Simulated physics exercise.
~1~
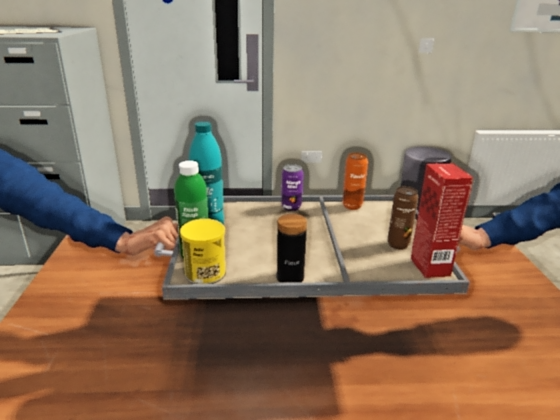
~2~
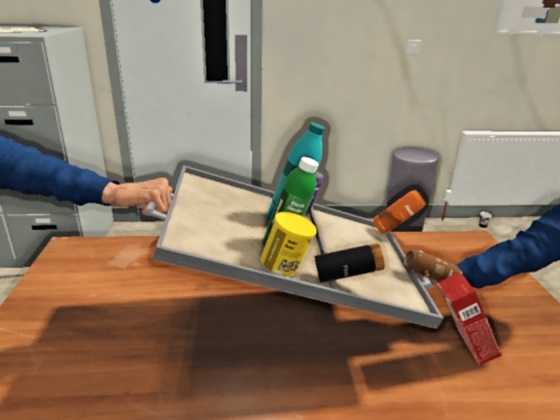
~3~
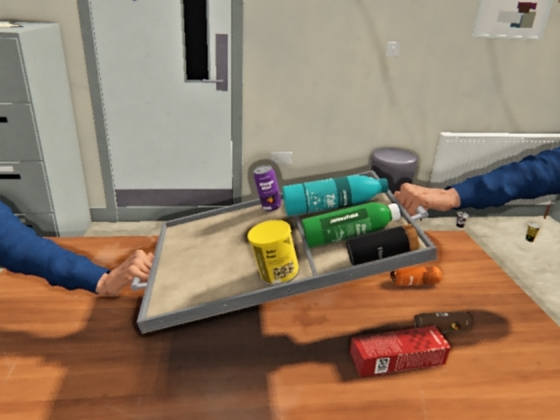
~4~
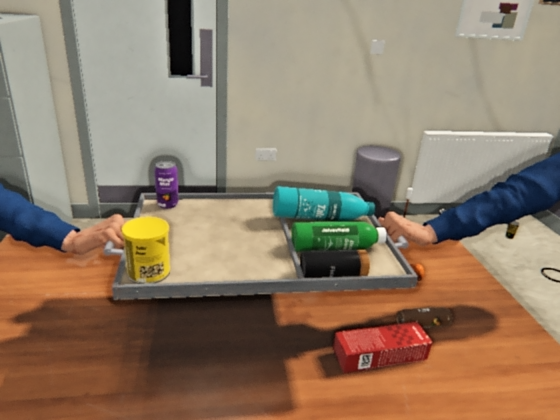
In an office, two hands tilting a tray right, then left, then level, toppling bottles and spilling a red carton and cans.
